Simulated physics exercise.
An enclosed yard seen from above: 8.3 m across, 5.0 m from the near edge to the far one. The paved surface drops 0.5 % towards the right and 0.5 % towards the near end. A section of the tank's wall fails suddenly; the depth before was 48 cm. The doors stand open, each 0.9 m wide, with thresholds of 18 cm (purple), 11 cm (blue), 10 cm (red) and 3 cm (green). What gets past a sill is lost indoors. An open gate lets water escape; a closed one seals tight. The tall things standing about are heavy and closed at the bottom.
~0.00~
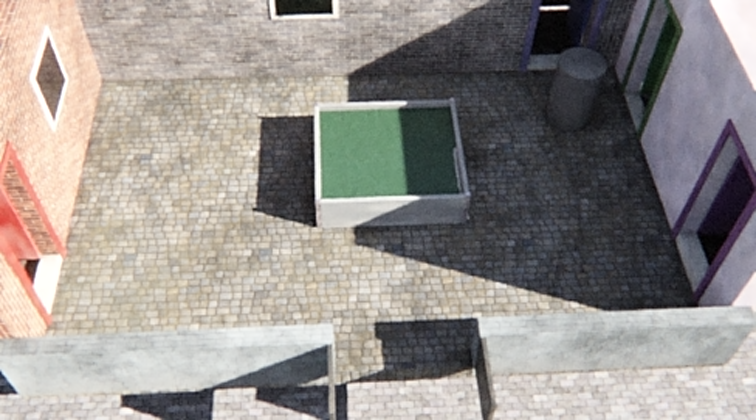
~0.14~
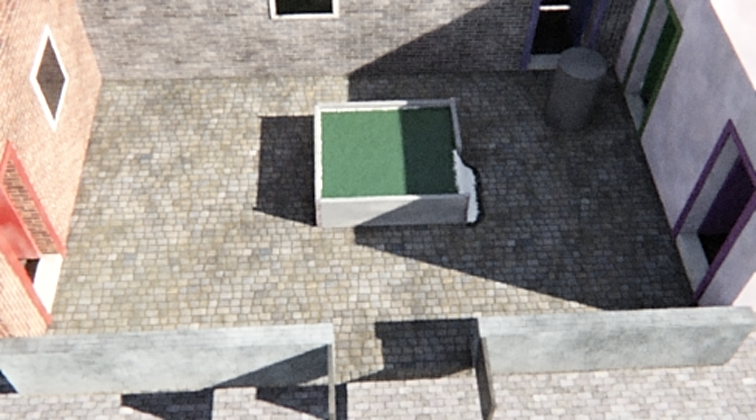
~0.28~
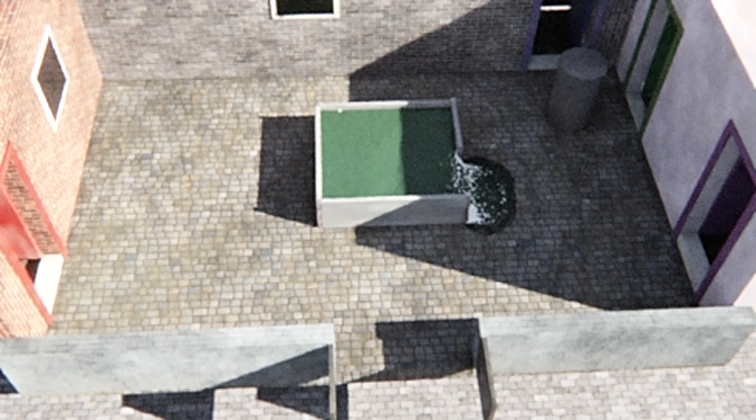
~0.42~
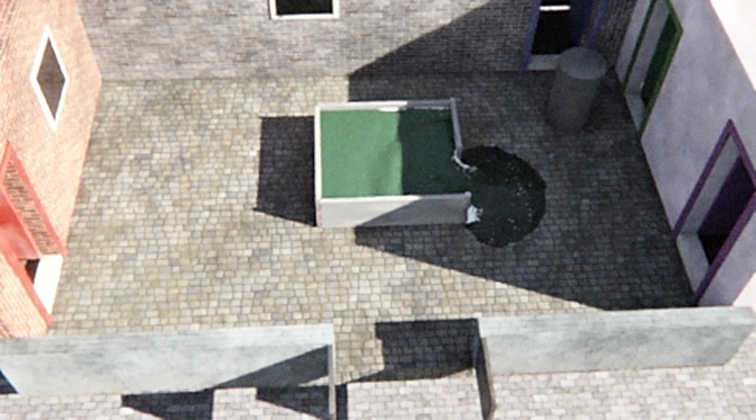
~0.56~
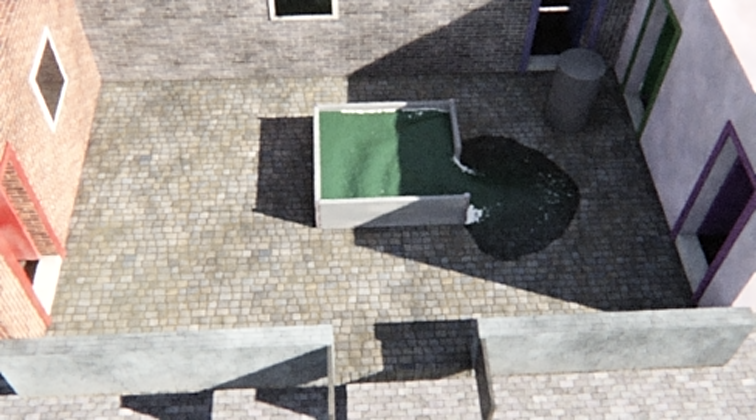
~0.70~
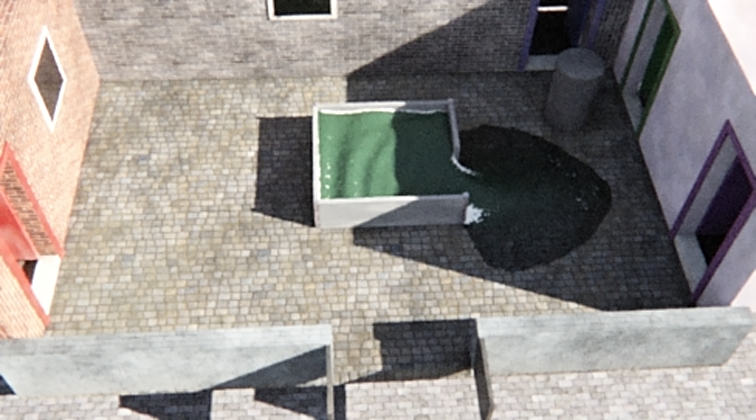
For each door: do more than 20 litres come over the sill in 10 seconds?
Door by door: At the purple door it keeps below the limit; at the blue door it does not reach the limit; at the red door it stays under the limit; at the green door it exceeds the limit.
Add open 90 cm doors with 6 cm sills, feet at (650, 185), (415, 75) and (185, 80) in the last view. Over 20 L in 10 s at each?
In turn: Past it, under, not over.
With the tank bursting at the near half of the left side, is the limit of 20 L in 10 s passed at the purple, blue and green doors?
Against that limit: Purple below, blue below, green not over.
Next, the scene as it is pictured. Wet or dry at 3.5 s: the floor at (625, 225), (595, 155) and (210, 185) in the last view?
In turn: Under water, wet, still dry.
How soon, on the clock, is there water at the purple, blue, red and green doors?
Arrival: Purple 1.4 s, blue 2.6 s, red 9.5 s, green 1.6 s.
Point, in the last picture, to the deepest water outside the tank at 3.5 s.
At about (703, 338).
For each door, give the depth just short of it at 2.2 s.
In cm: Purple 19, blue 0, red 0, green 10.
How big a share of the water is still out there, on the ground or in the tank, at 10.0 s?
Roughly 90 in a hundred.
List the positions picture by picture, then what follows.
The first picture shows still water, 48 cm deep, in the tank at (389, 152).
In the second picture, the front is at (465, 169), 0.5 m from the gap at (459, 187); 0.2 m2 of floor is under water; 48 cm left at the back of the tank.
In the third picture, the front is at (504, 174), 0.8 m from the gap at (459, 188); 0.7 m2 of floor is under water; 48 cm left at the back of the tank.
In the fourth picture, water pours out at (459, 189) and has run 1.2 m, to (537, 182); typically 6 cm deep outside, 48 cm at the tank's back.
In the fifth picture, the front is at (570, 185), 1.7 m from the gap at (458, 190); 2.3 m2 of floor is under water; 48 cm left at the back of the tank.
In the sixth picture, the front is at (605, 197), 2.2 m from the gap at (457, 189); 3.2 m2 of floor is under water; 45 cm left at the back of the tank.
After 1.4 s water covers 20 % of the floor and is deepest (28 cm) near (469, 201); purple door not reached, blue door not reached, red door not reached, green door not reached.
After 2.2 s water covers 25 % of the floor and is deepest (36 cm) near (703, 338); purple door 19 cm at the sill, 0 L in, blue door not reached, red door not reached, green door 10 cm at the sill, 7 L in.
After 3.5 s water covers 30 % of the floor and is deepest (21 cm) near (703, 338); purple door 17 cm at the sill, 1 L in, blue door 8 cm at the sill, 0 L in, red door not reached, green door 8 cm at the sill, 42 L in.
After 6.0 s water covers 55 % of the floor and is deepest (16 cm) near (703, 338); purple door 13 cm at the sill, 1 L in, blue door 6 cm at the sill, 0 L in, red door not reached, green door 8 cm at the sill, 76 L in.
After 10.0 s water covers 75 % of the floor and is deepest (9 cm) near (676, 339); purple door 8 cm at the sill, 1 L in, blue door 5 cm at the sill, 0 L in, red door 4 cm at the sill, 0 L in, green door 7 cm at the sill, 114 L in.
